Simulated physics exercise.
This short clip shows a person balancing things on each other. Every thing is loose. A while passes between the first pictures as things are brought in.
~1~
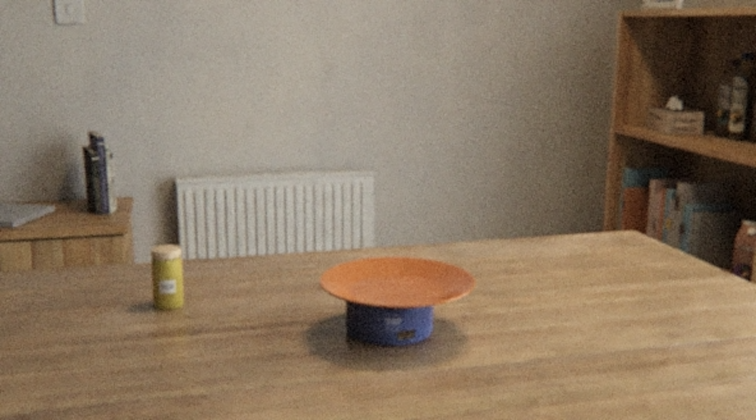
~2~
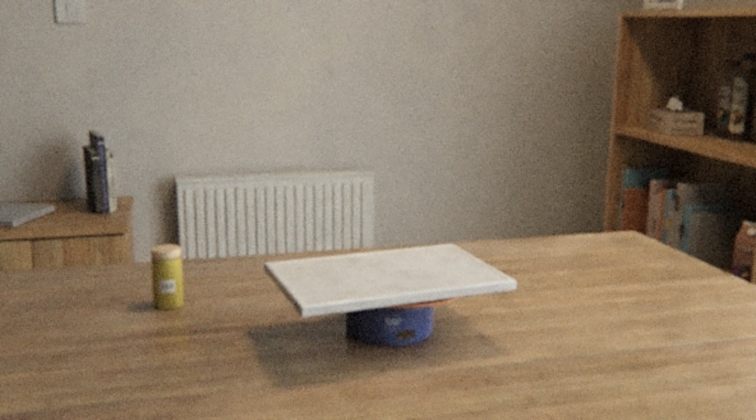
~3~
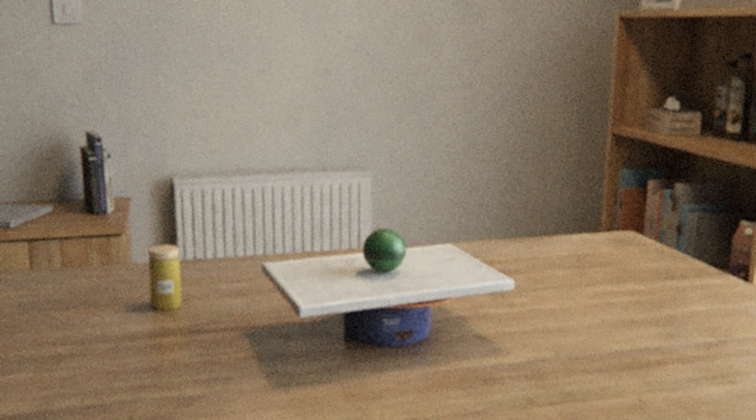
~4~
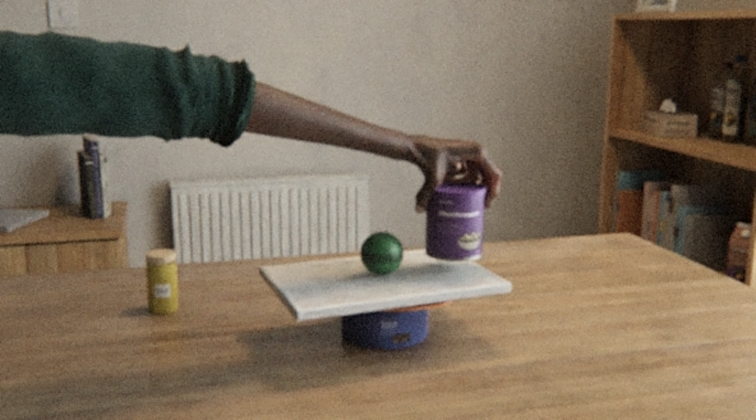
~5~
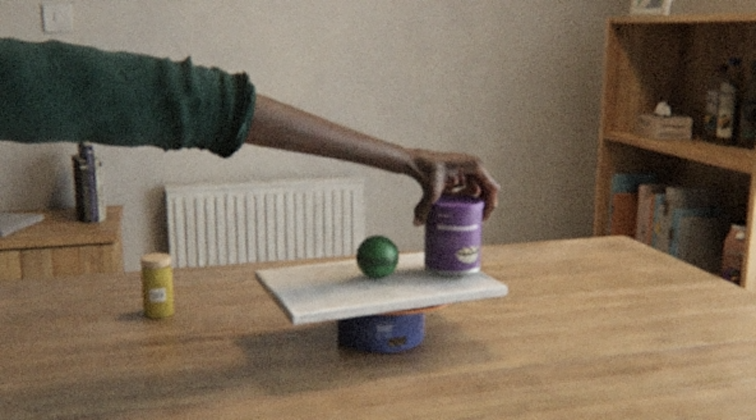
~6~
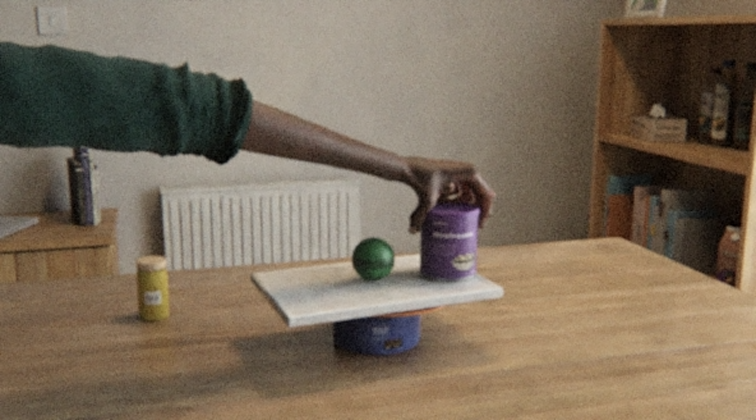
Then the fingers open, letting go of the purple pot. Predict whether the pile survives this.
It survives and stands.
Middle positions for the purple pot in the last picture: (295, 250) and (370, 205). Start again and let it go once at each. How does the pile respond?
Well, the first time it stays steady, and the second time it falls over.
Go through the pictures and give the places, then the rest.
In the first picture, the last thing is not in view yet; orange plate (397, 286).
In the second picture, the last thing is not in view yet; yellow shaker (167, 276).
In the third picture, the last thing is not in view yet; green ball (384, 250).
The fourth picture shows on its way; purple pot (454, 220).
The fifth picture shows on its way; purple pot (453, 233); white tray (377, 283).
The sixth picture shows set down, still held; purple pot (448, 241).
Then, 0.20 s later than the last frame, all is still.
Then, 0.50 s later than the last frame, purple pot resting near (448, 242).
When it is over, all 6 as before. End places, in pixels of the last picture, purple pot near (448, 242). The pile holds.
